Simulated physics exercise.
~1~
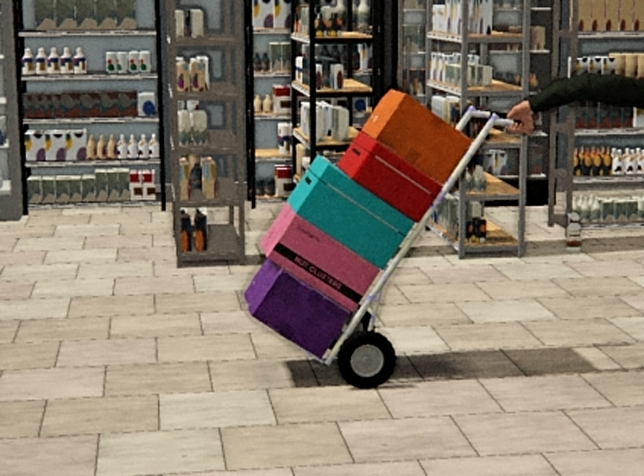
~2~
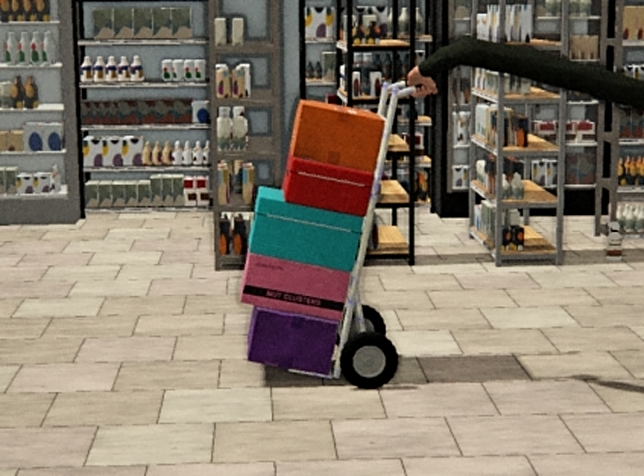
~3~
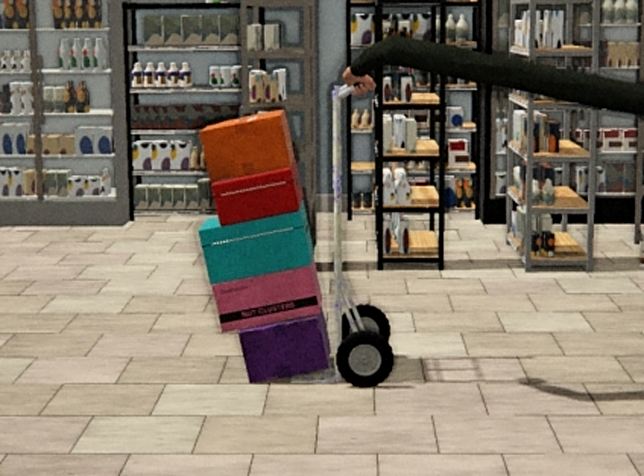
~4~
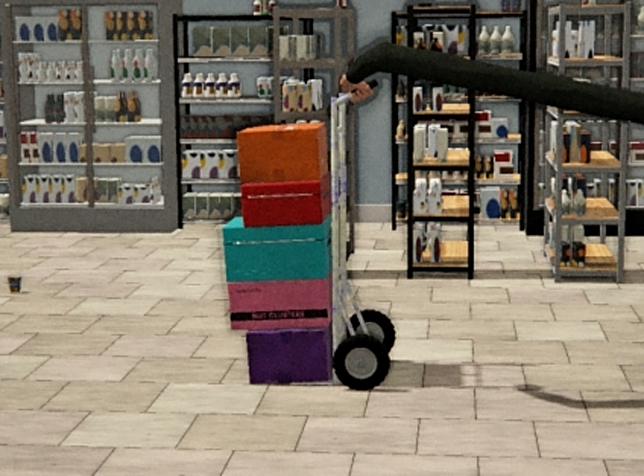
The hand truck, held at the handle by an outstretched hand, swung upright from a backward tilt with five colorful boxes stacked on it. The stack rocked away to the left, then settled back against the frame, and all the boxes ended still piled on the truck.
